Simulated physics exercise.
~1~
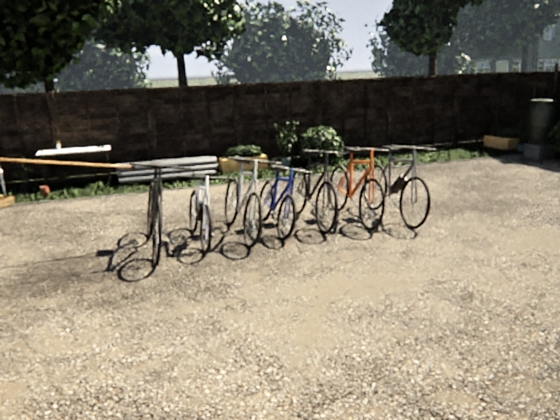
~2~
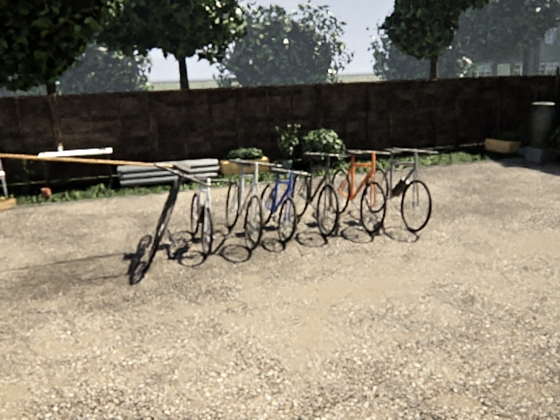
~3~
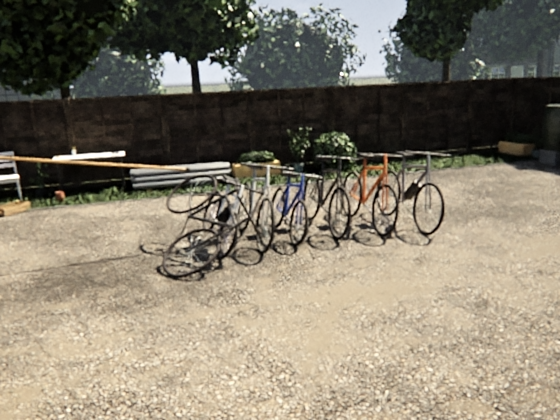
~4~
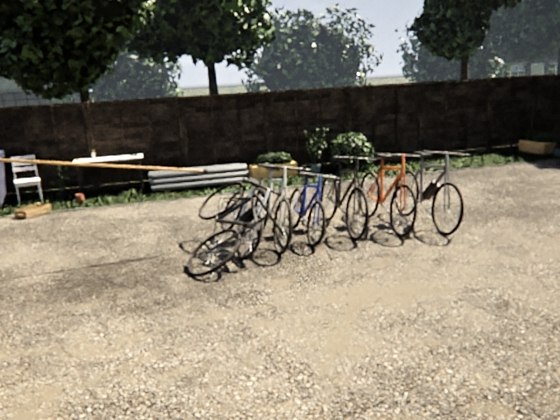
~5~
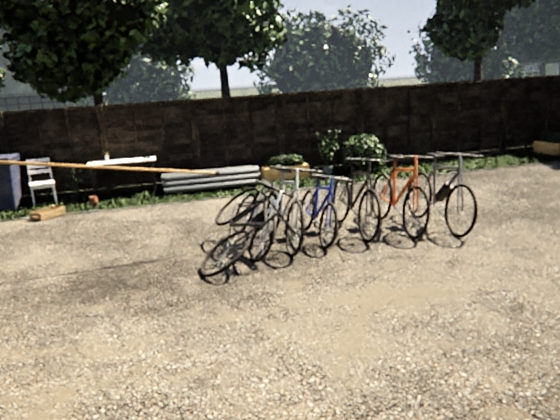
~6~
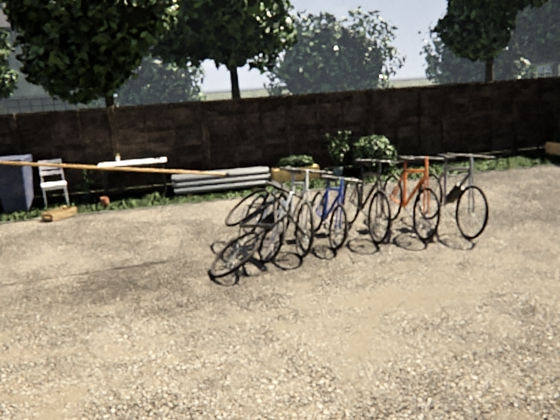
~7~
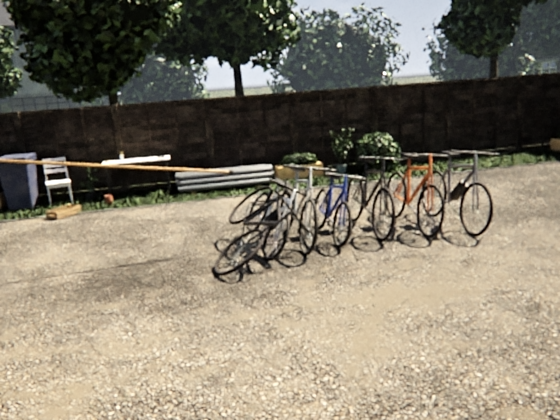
In a sunny yard, a pole tips the first bicycle against its neighbour; five stay standing.
